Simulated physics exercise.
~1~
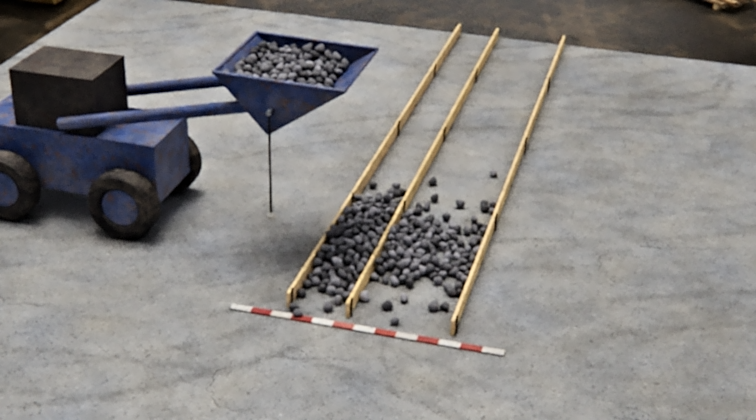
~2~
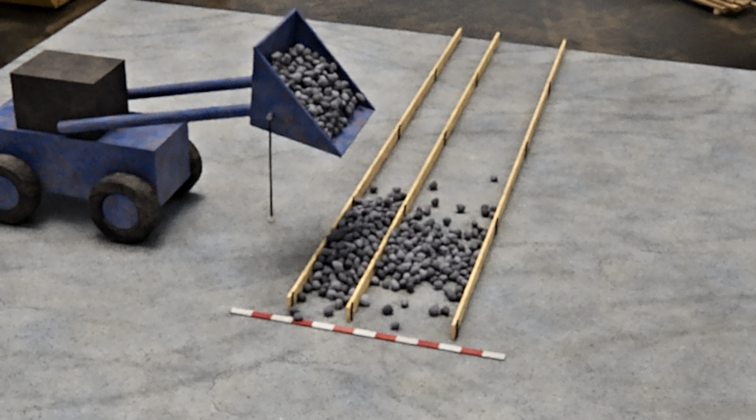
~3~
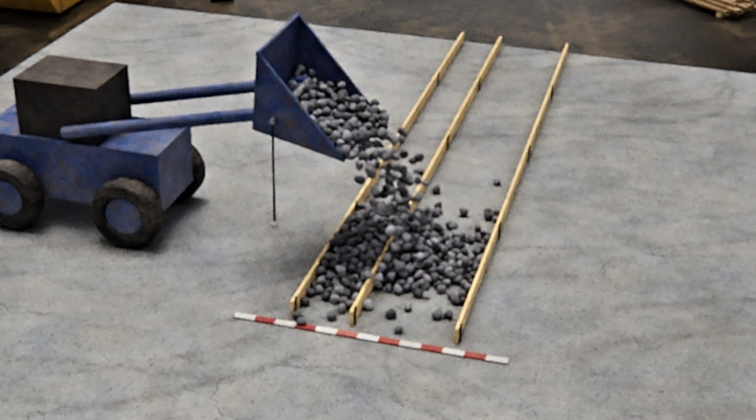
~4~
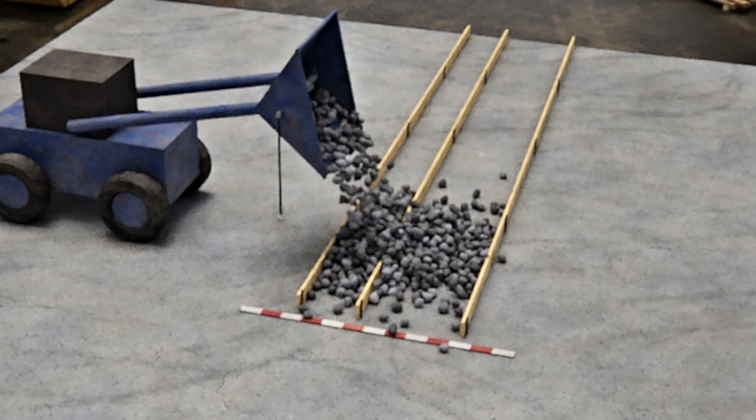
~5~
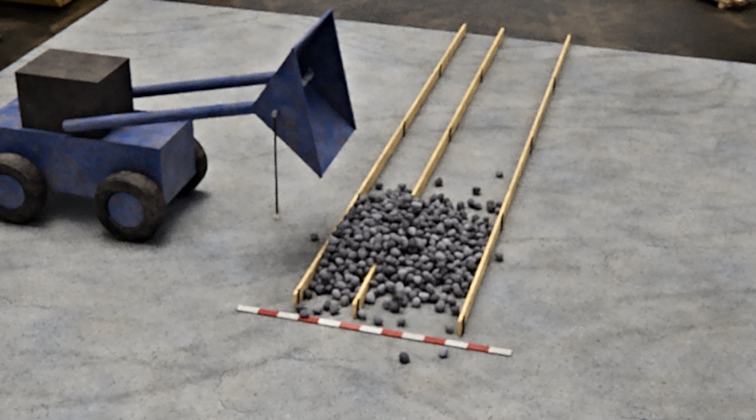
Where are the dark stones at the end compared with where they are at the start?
At the start the stones are split between the raised blue bucket and a loose heap among the boards. By the end the bucket is empty and they all lie on the floor, lower and farther right overall, mostly heaped between the boards.
